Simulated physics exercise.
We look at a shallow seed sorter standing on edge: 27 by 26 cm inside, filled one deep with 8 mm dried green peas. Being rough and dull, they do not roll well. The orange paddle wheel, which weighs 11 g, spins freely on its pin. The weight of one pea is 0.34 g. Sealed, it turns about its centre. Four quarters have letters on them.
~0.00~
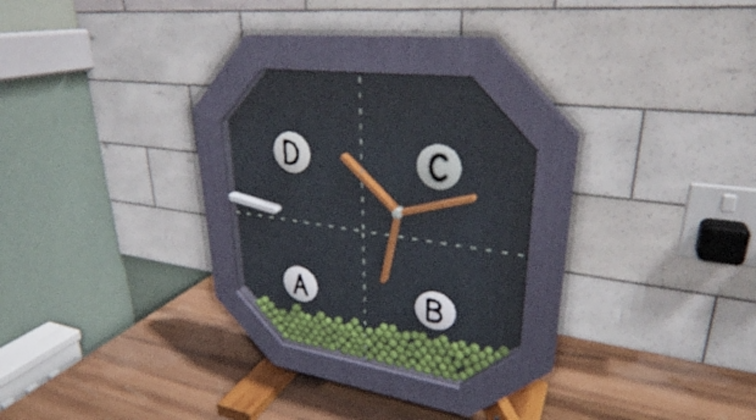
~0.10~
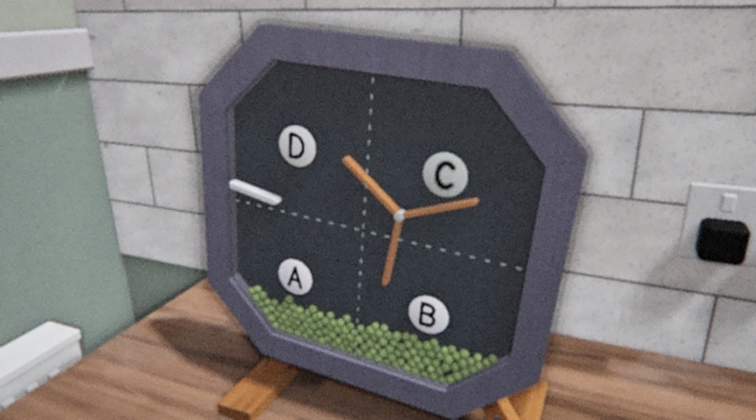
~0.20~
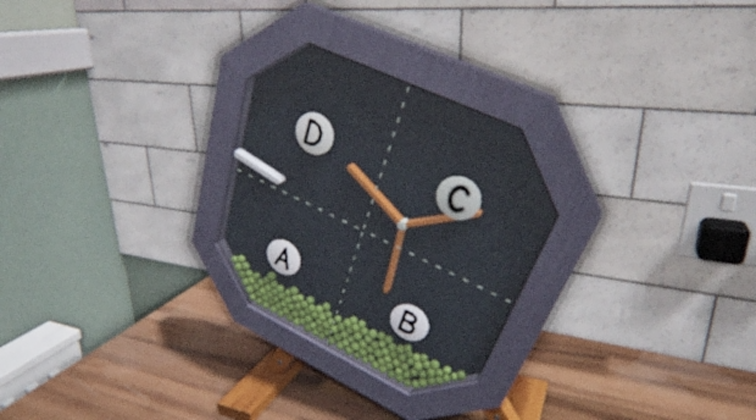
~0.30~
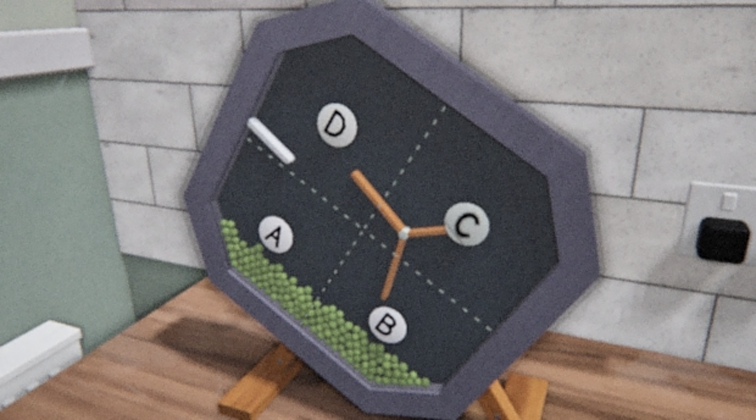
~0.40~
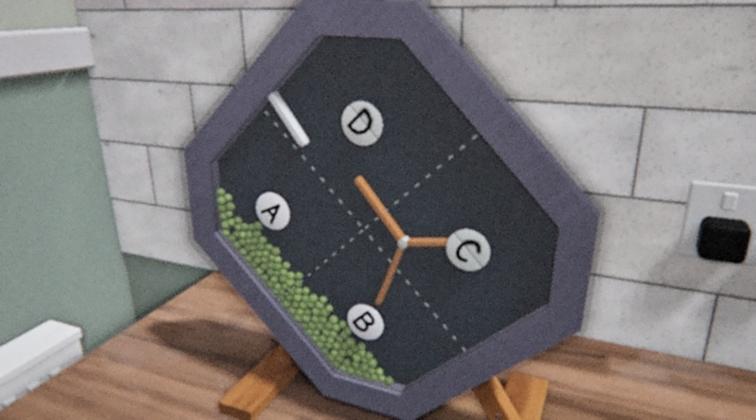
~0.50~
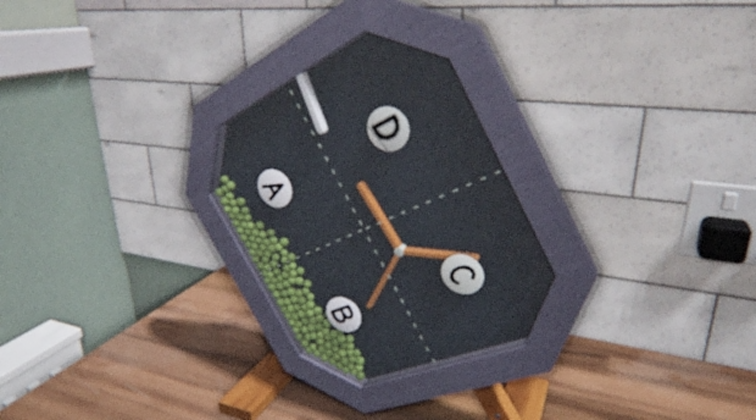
A dark octagonal panel in a purple-grey frame stands on a wooden counter against white tiles, seen from slightly above by a still camera. Green peas line its bottom edge beneath four lettered white discs, a white bar at left and a three-armed orange paddle wheel. The panel turns steadily clockwise, carrying discs and bar around, while the peas bank along its lower left side.
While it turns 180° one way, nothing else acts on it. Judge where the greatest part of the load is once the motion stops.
The greatest part is in the one marked C.
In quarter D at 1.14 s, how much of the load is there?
About 0 % of the load.
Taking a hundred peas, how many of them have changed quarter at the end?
Around 100 percent.
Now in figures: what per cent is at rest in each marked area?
In per cent: Quarter A holds 0, quarter B holds 0, quarter C holds 90, quarter D holds 10.
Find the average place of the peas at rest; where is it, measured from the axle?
Offset approx. 7 cm left, 9 cm below.
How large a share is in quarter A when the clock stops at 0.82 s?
About 5 percent.
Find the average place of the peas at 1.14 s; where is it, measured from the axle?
The middle sits around 6 cm left of it and 9 cm below it.
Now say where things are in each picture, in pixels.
Level; about 130 peas; load centre (370, 341); top pea (504, 351); orange paddle wheel (399, 213); A (300, 284), B (435, 311), C (439, 167), D (292, 153), in the first picture.
Turned 5° clockwise; load centre (361, 338); top pea (257, 289), in the second picture.
Turned 18° clockwise; load centre (336, 328); top pea (241, 259); wall ends (280, 180), in the third picture.
Turned 32° clockwise; load centre (313, 312); top pea (224, 224); orange paddle wheel (405, 233), in the fourth picture.
Turned 47° clockwise; load centre (298, 296); top pea (221, 193), in the fifth picture.
Turned 61° clockwise; load centre (292, 291); top pea (224, 180); orange paddle wheel (401, 250); A (275, 189), B (344, 315), C (462, 274), D (388, 129), in the sixth picture.
By 0.82 s, it stands 106° clockwise; the peas' middle is 8 cm left of and 8 cm below the centre; A 5 %, B 80 %, C 15 %.
By 1.14 s, it stands 151° clockwise; the peas' middle is 6 cm left of and 9 cm below the centre; B 20 %, C 80 %.
By 1.42 s, it stands 180° clockwise; the peas' middle is 8 cm left of and 9 cm below the centre; B 5 %, C 90 %, D 5 %.
All still by 2.4 s, it stands 180° clockwise; A 0 %, B 0 %, C 90 %, D 10 %.
